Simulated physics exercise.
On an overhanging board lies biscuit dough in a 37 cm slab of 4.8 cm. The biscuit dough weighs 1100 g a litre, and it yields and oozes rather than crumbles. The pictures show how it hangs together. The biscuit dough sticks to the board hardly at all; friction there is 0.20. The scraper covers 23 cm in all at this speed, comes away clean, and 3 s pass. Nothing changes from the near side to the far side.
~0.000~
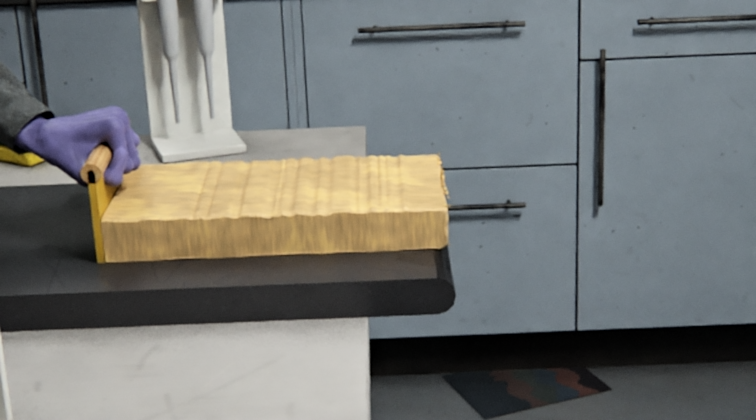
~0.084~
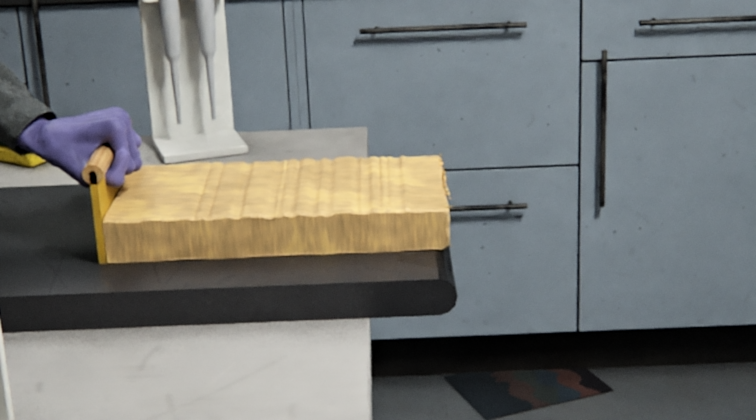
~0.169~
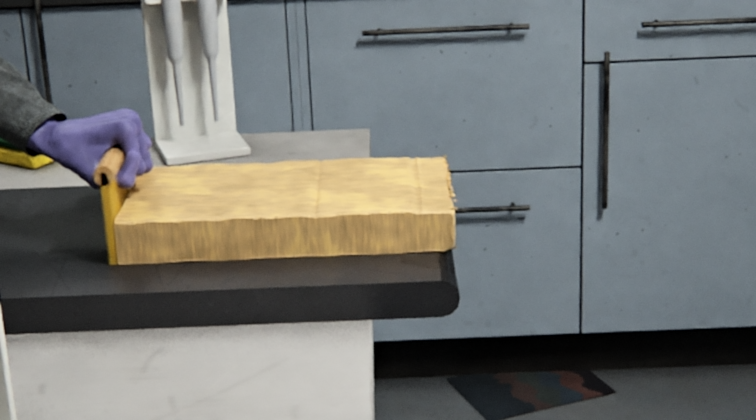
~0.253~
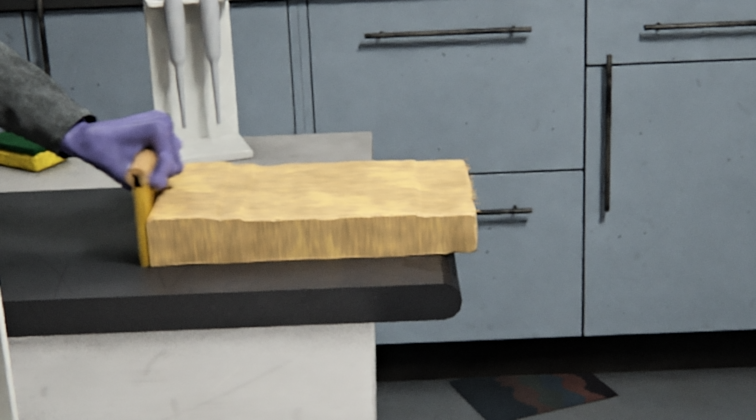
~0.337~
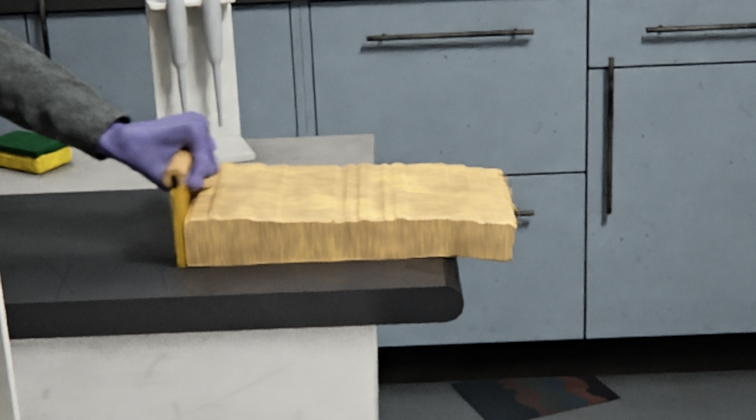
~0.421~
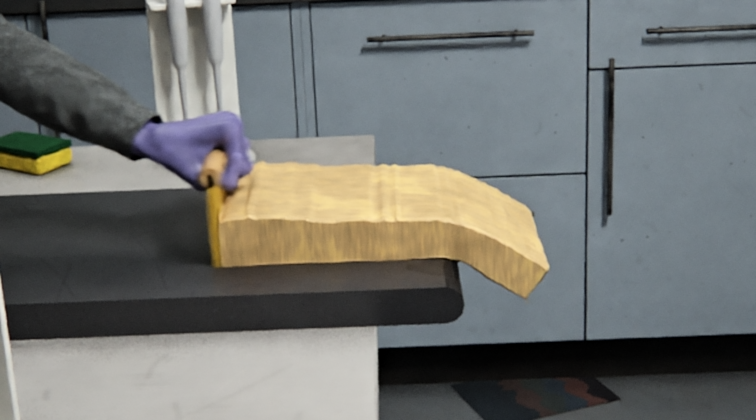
A thick yellowish slab of dough slid rightward along a dark countertop as a purple-gloved hand pushed it with a scraper, and its front end moved out past the edge and bent downward.
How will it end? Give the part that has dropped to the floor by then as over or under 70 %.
The result is over 70 %.
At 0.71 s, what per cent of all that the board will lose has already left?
Some 60 per cent.
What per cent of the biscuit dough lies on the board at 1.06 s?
Near 2 %.
After 0.71 s, 40 % lies on the board and 31 % has fallen.
After 1.06 s, 2 % lies on the board and 41 % has fallen.
After 1.40 s, none lies on the board and 100 % has fallen.
After 1.74 s, none lies on the board and 100 % has fallen.
After 3.74 s, at the end, none lies on the board and 100 % has fallen.
